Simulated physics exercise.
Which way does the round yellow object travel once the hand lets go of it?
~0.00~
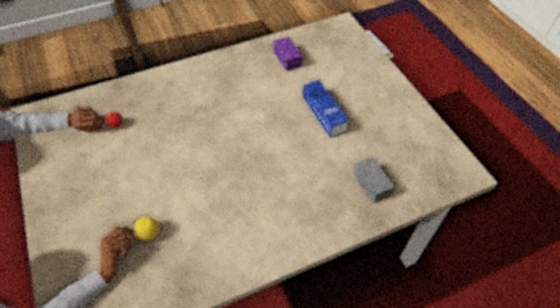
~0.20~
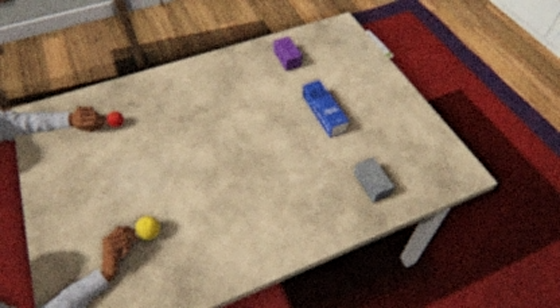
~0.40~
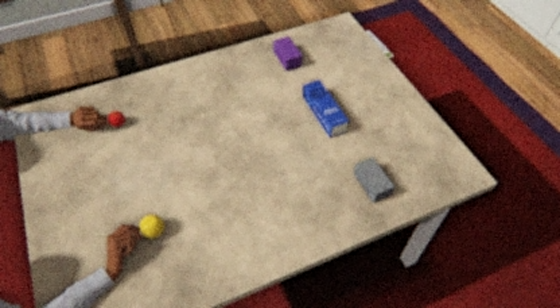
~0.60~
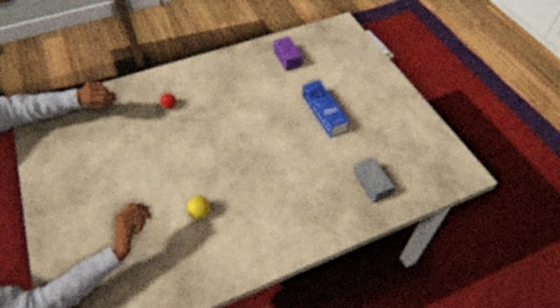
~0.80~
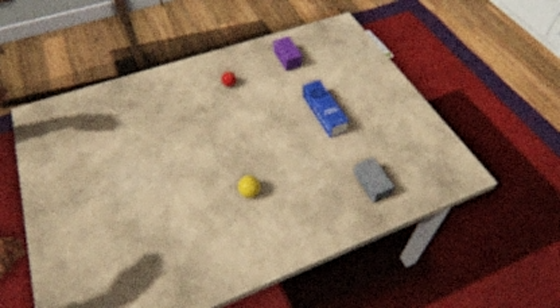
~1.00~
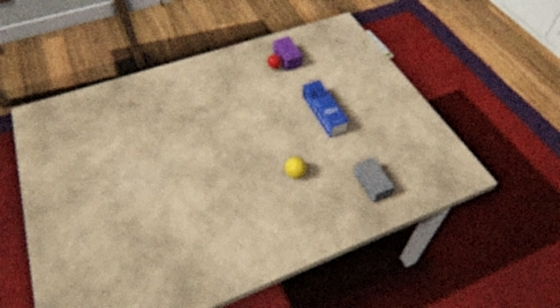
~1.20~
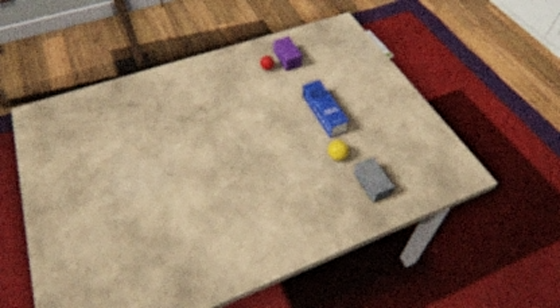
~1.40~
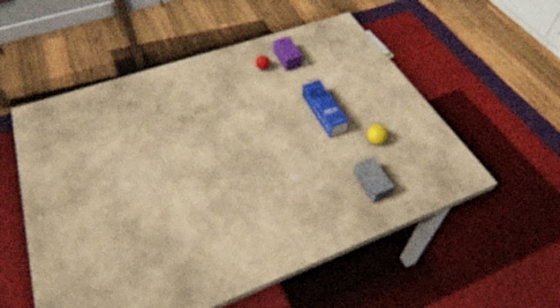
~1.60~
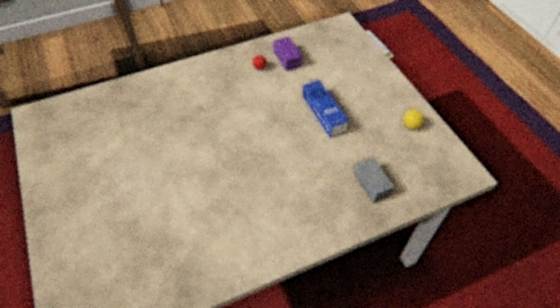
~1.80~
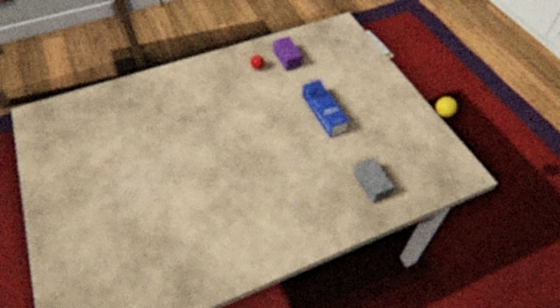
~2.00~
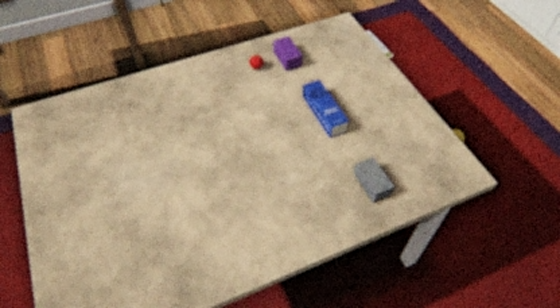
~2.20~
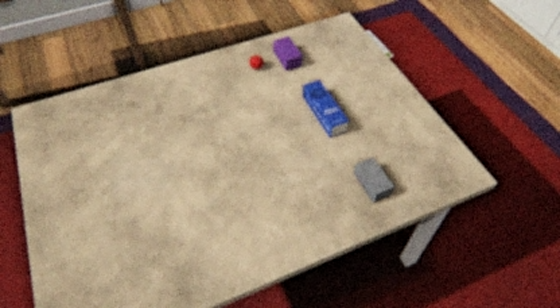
It rolls to the right across the table, passing between the blue object and the grey block on its way to the right edge.
A small round yellow object and a smaller red one rest by two hands at the left of a pale table, facing a purple block, a blue object and a grey block. The hands push them off to the right, let go and draw back out of view. The red one rolls up to the purple block, bumps it and rolls back a little to the left. The yellow one keeps rolling, passing through the gap between the blue object and the grey block. It leaves the table's right edge and drops out of sight, while the red one sits still near the purple block.
